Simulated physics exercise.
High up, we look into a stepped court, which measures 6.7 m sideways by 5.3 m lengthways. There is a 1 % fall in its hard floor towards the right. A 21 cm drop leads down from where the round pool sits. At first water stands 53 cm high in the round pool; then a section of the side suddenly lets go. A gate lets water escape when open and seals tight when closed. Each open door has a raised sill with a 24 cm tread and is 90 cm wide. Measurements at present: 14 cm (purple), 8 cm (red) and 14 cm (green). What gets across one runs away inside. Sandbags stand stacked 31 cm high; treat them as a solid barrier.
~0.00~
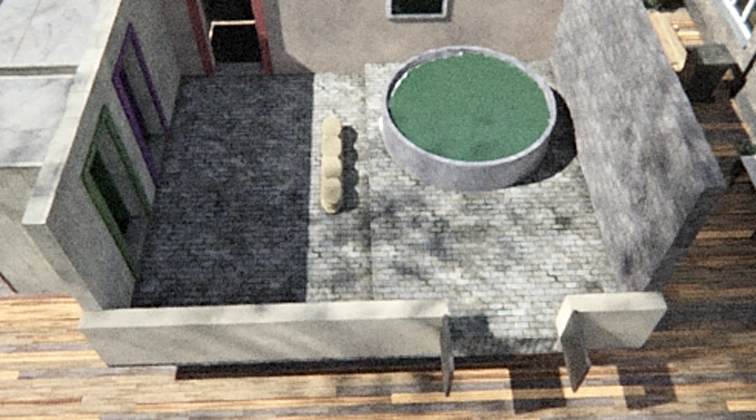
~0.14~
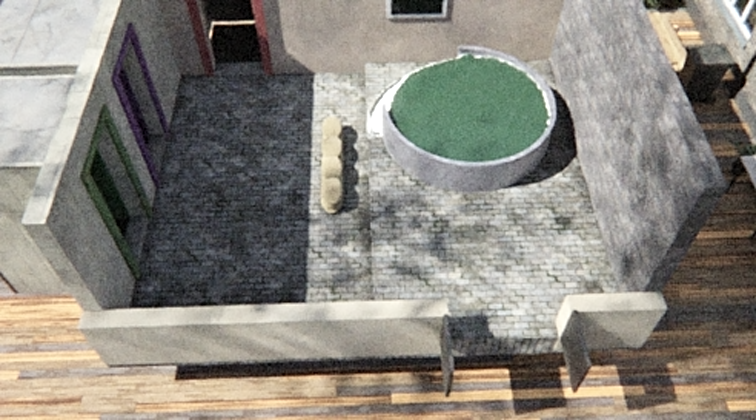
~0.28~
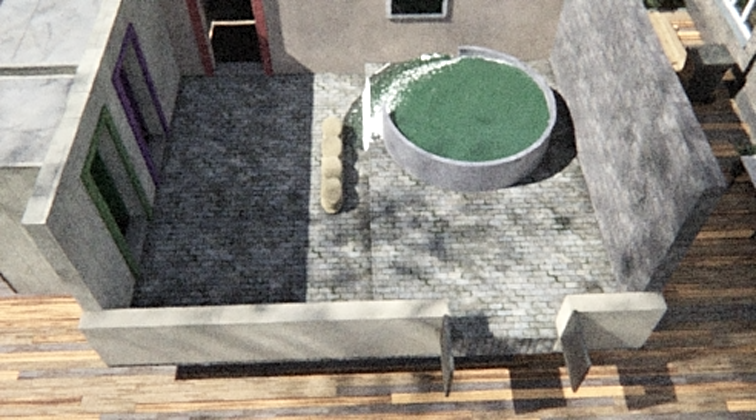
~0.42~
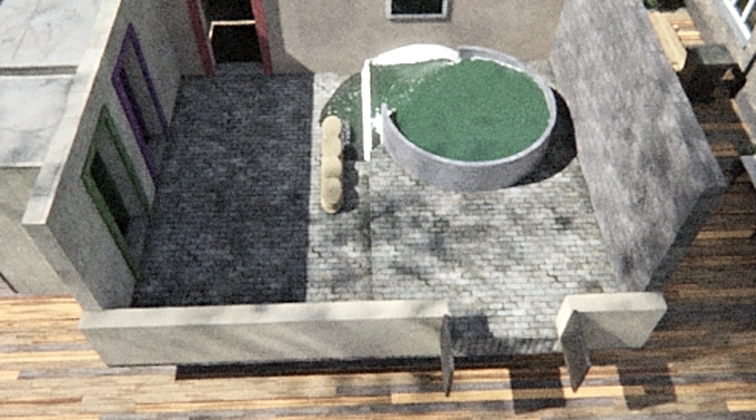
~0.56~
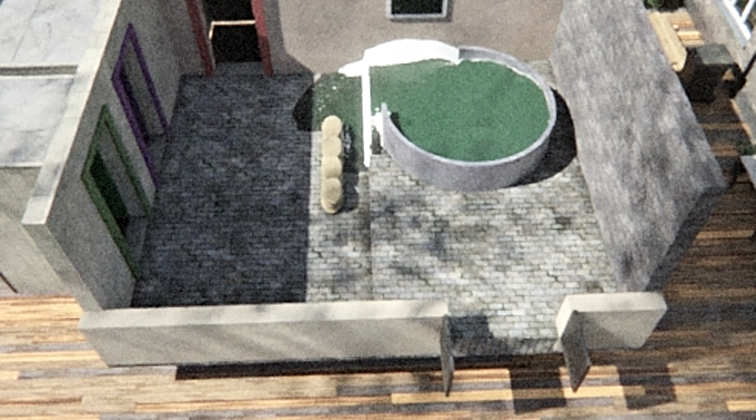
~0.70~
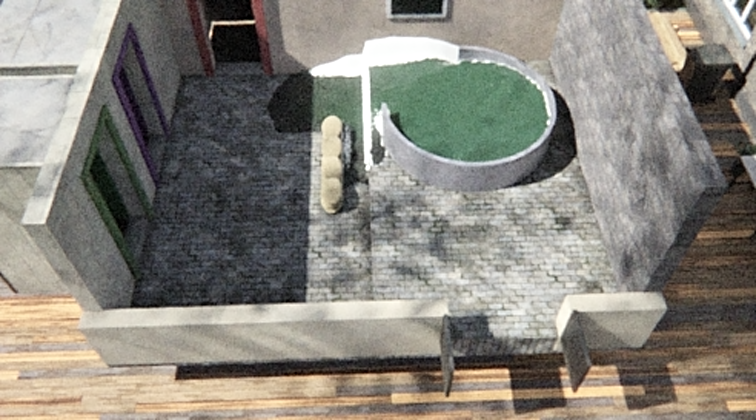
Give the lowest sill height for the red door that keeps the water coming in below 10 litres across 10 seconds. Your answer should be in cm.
I would say about 21 cm.
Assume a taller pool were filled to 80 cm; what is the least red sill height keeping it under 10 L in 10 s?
Roughly 35 centimetres.
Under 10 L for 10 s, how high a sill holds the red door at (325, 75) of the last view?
It needs roughly 21 cm.
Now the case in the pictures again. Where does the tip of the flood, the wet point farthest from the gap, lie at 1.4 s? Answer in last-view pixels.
In the last picture, around (181, 78).
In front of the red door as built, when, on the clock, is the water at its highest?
I'd guess close to 4.0 seconds.
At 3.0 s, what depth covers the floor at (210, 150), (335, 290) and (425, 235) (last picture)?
That's 12, 1 and 0 cm, in the order given.
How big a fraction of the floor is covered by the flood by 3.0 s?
Roughly 45 percent of the floor is wet.
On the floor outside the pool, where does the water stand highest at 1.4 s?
Near (420, 65).
After 1.4 s water covers 25 % of the floor, deepest (38 cm) near (420, 65); 12 cm at the red door, 0 litres in over its 8 cm sill.
After 3.0 s water covers 45 % of the floor, deepest (37 cm) near (188, 91); 13 cm at the red door, 19 litres in over its 8 cm sill.
After 10.0 s water covers 90 % of the floor, deepest (17 cm) near (362, 131); 11 cm at the red door, 142 litres in over its 8 cm sill.
At the red door as built, the water arrived by 1.0 s and peaked near 18 cm at 4.2 s.
With a sill of 17 cm, 23 litres would have come in within the 10 s; with 23 cm, 5 litres. So under 10 litres takes about 21 cm.
